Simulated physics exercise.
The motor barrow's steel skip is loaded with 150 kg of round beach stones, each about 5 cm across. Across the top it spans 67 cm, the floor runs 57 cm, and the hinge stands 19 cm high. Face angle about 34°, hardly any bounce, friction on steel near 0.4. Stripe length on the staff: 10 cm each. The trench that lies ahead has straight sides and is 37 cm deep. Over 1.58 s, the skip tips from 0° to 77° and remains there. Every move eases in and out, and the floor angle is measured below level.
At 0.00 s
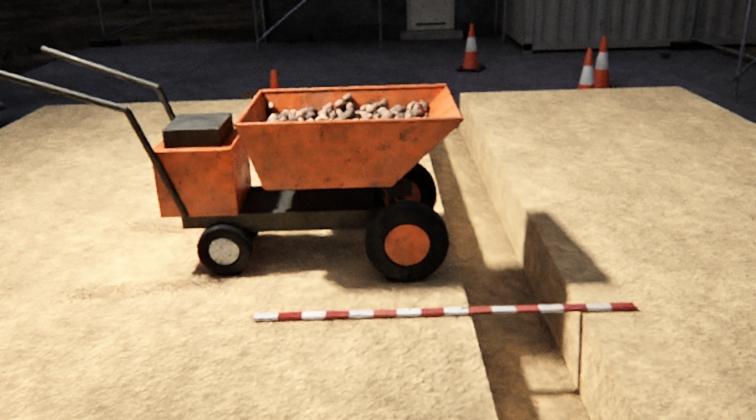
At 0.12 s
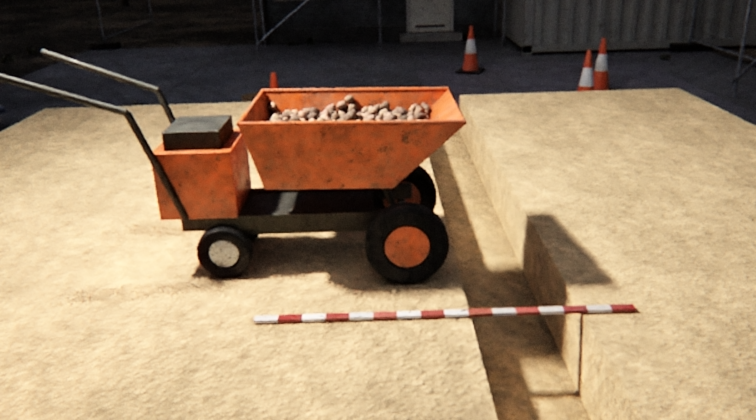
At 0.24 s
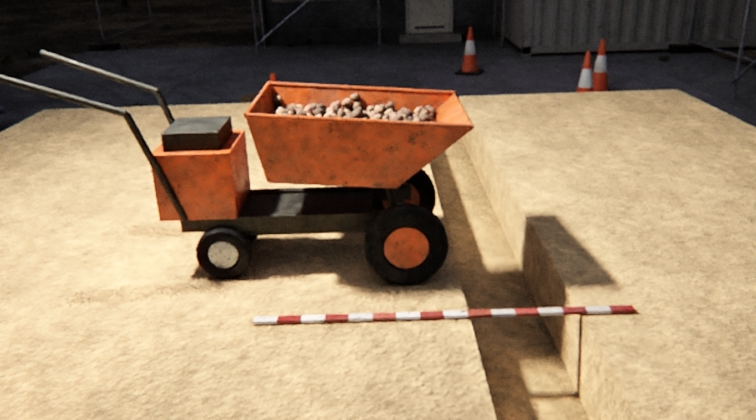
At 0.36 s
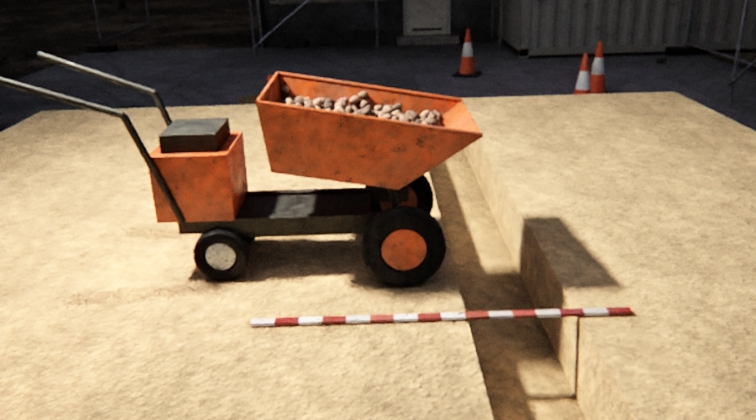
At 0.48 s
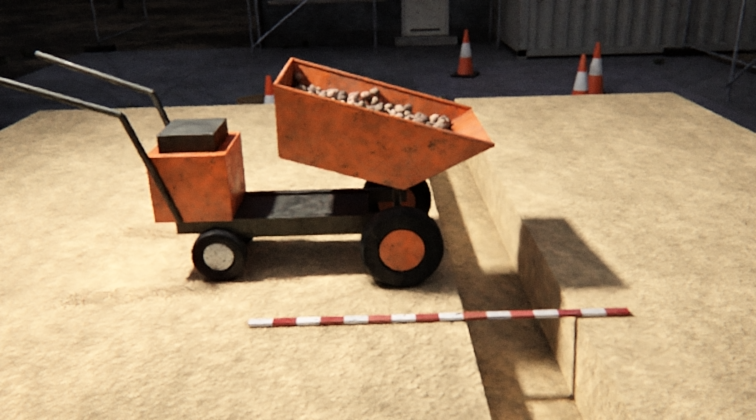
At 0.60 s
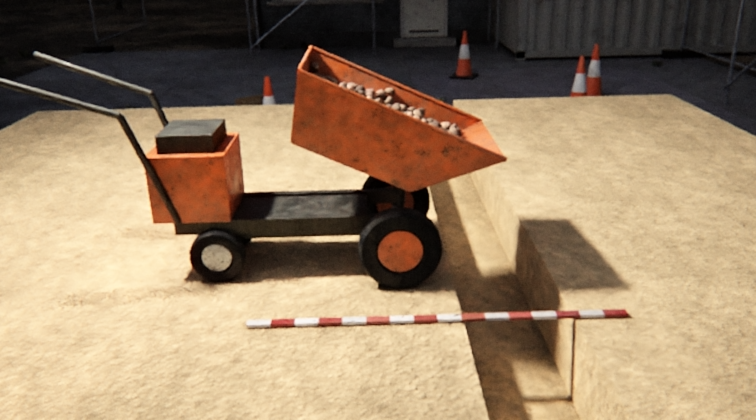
On a sandy worksite beside a straight-sided trench, an orange motor barrow's skip of round stones tilting steadily forward to the right.
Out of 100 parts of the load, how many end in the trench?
Some 32 out of 100.
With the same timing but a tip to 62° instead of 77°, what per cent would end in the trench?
I'd guess some 30 in a hundred.
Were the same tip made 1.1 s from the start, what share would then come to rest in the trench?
Near 25 per cent.
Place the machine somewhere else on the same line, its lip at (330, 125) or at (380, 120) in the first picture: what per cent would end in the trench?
The first gives about 75 percent and the second about 100 percent.
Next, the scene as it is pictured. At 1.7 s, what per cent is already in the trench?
By that point it's something like 15 in a hundred.
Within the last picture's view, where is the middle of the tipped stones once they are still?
About (576, 249).
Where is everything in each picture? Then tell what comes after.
In the first picture, the skip is at 0°, its lip at (463, 119); the top of the load is at (346, 109).
The second picture shows lip at (466, 122), floor tilted 1°, highest stones at (329, 110); the stones move at 0.2 m/s on average.
The third picture shows lip at (473, 127), floor tilted 5°, highest stones at (318, 108); the stones move at 0.3 m/s on average.
In the fourth picture, the skip is at 10°, its lip at (482, 135); the top of the load is at (316, 102); the stones move at 0.5 m/s on average.
The fifth picture shows lip at (494, 145), floor tilted 17°, highest stones at (306, 92); the stones move at 0.6 m/s on average.
The sixth picture shows lip at (506, 160), floor tilted 25°, highest stones at (315, 80); the stones move at 0.7 m/s on average.
After 1.2 s the floor is at 65°; 98 % in the skip, 2 % in the trench, 1 % past the trench; the foremost stones are at (556, 227).
After 1.7 s the floor is at 77°; 26 % in the skip, 15 % in the trench, 59 % past the trench; the foremost stones are at (700, 248).
After 2.0 s the floor is at 77°; 4 % in the skip, 25 % in the trench, 71 % past the trench; the foremost stones are past the picture's edge.
After 4.0 s the floor is at 77°; 0 % in the skip, 32 % in the trench, 68 % past the trench; the foremost stones are past the picture's edge.
